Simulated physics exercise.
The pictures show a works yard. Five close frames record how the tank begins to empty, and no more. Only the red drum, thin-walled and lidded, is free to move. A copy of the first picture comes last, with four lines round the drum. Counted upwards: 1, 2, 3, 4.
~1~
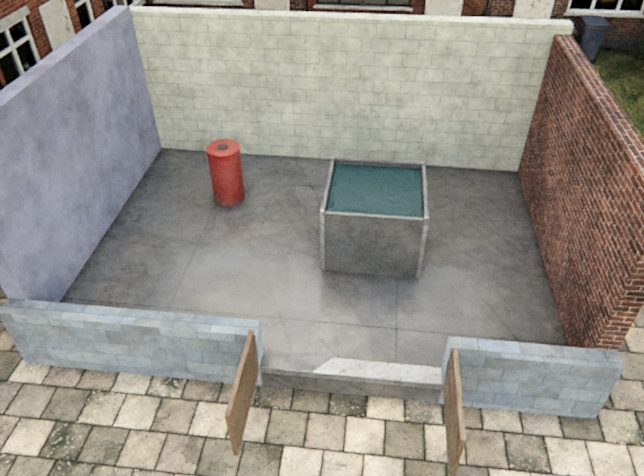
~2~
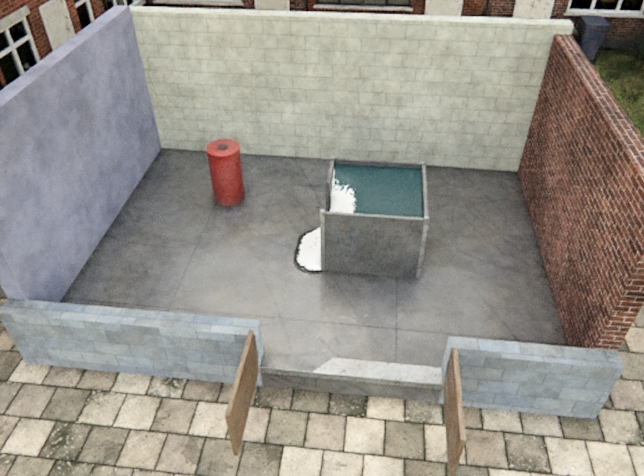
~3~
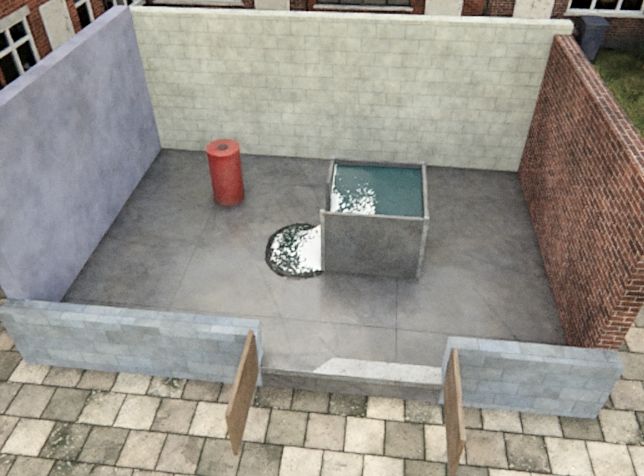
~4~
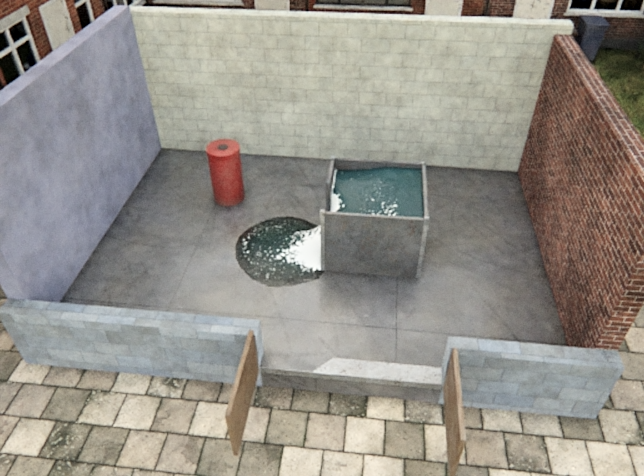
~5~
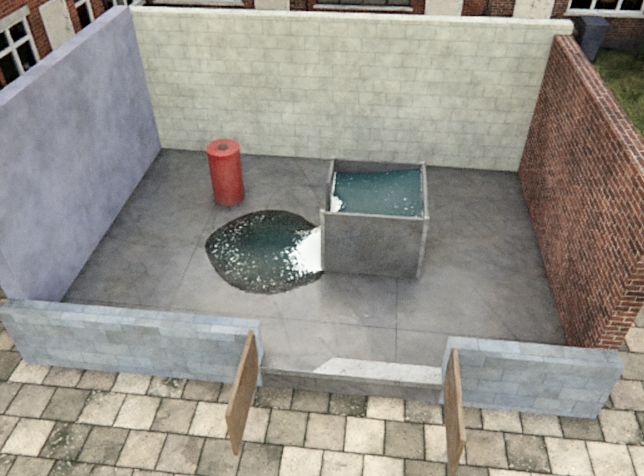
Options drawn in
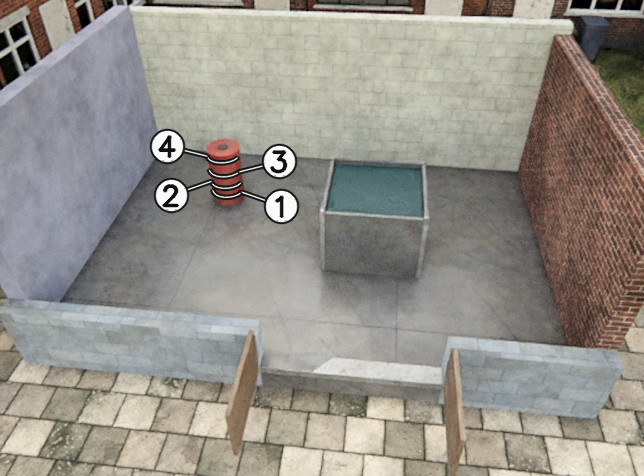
Square tank in a walled yard releasing water from its left side, the foaming pool spreading leftward near a still red drum.
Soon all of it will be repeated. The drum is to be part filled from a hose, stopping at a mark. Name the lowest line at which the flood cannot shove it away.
Go for 1.
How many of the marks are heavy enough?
All four.
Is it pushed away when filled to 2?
No, not at all.
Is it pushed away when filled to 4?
No, that is safe.
On the marked copy, 1 at (224, 197); 2 at (223, 188); 3 at (221, 176); 4 at (219, 162); from the bottom up 1, 2, 3, 4.
With 1, it does not move.
With 2, it does not move.
With 3, it does not move.
With 4, it does not move.
